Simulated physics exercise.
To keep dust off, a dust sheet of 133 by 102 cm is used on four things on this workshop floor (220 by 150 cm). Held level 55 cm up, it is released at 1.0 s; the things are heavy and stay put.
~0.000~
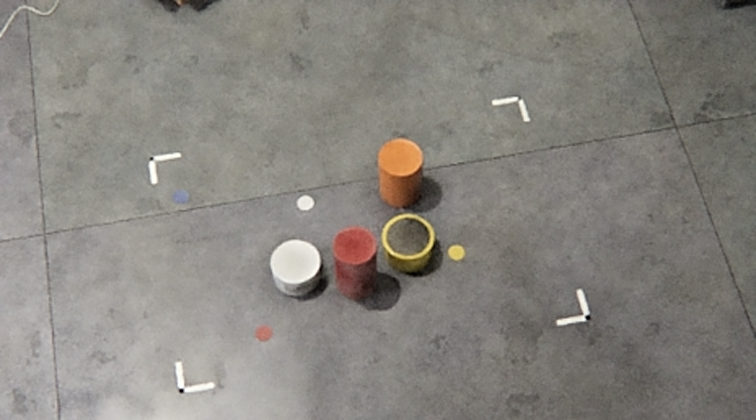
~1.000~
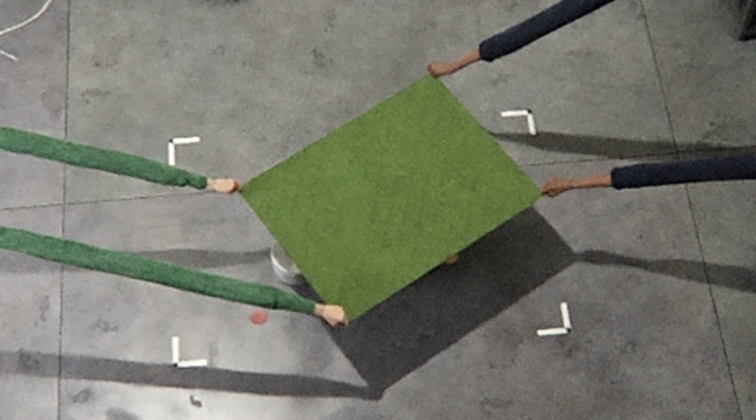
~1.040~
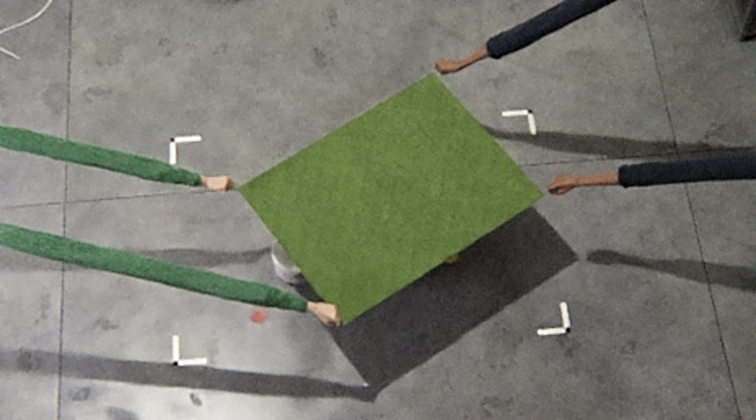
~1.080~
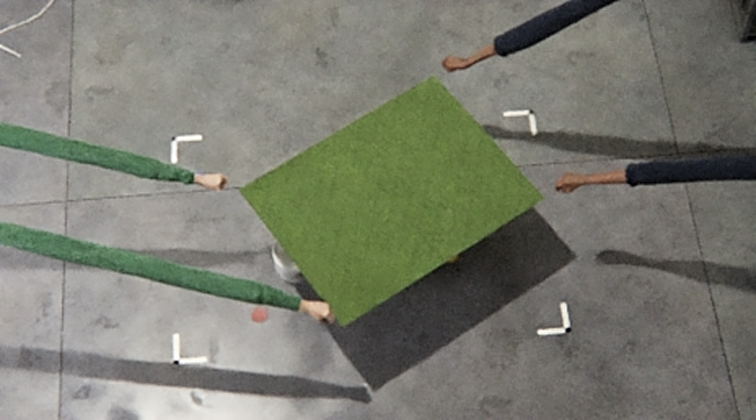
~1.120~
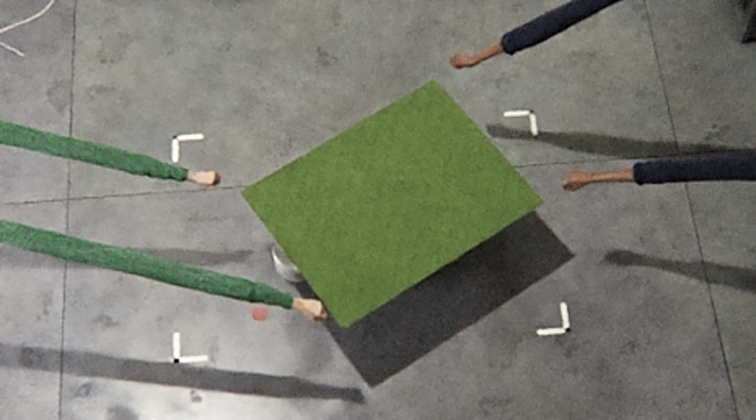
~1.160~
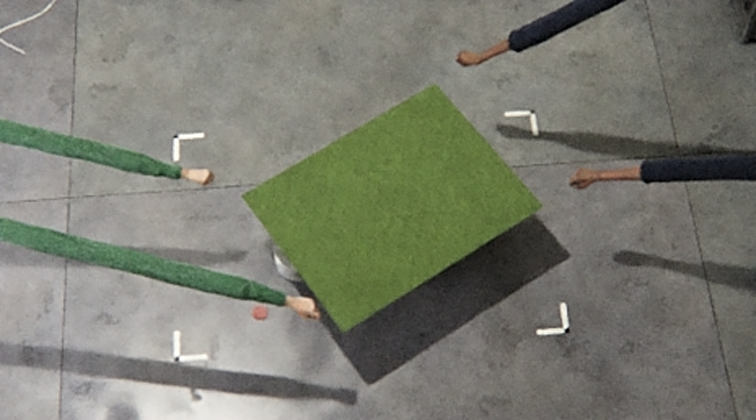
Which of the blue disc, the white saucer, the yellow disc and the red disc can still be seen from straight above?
Result: Blue disc stays uncovered, white saucer remains in the open, yellow disc vanishes under it, red disc stays uncovered.
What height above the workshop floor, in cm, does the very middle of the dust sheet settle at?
About 38 cm up.
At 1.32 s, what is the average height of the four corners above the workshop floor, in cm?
Mean corner height at that time: Approx. 16 cm.
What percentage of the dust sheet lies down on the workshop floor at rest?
10 per cent.
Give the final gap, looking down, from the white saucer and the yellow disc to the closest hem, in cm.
Roughly 28 cm, then 10 cm.
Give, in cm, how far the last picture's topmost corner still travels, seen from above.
28 cm.
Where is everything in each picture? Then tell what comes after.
Shows, blue disc (181, 197); white saucer (305, 203); yellow disc (457, 252); red disc (264, 333); orange bucket (401, 157), 33 cm tall; white bin (295, 262), 16 cm tall; yellow pot (408, 236), 16 cm tall; red bin (355, 245), 39 cm tall, in the first frame.
Shows, dust sheet corners (344, 326) (236, 189) (432, 72) (545, 195); highest point 55 cm, lowest 55 cm, in the second frame.
Shows, dust sheet corners (343, 326) (237, 188); highest point 54 cm, lowest 54 cm, in the third frame.
Shows, dust sheet corners (344, 327) (238, 190); highest point 52 cm, lowest 52 cm, in the fourth frame.
Shows, dust sheet corners (344, 329) (240, 192); highest point 49 cm, lowest 48 cm, in the fifth frame.
Shows, dust sheet corners (344, 333) (241, 196) (435, 84) (544, 207); highest point 44 cm, lowest 43 cm, in the sixth frame.
After 1.3 s, 0 % of it is down, spanning 157 by 140 cm, above yellow disc.
After 1.5 s, 10 % of it is down, spanning 138 by 113 cm, above yellow disc.
After 1.6 s, 10 % of it is down, spanning 132 by 113 cm, above yellow disc.
After 1.8 s, 10 % of it is down, spanning 132 by 109 cm, above yellow disc.
After 3.3 s, 10 % of it is down, spanning 131 by 107 cm, above yellow disc.
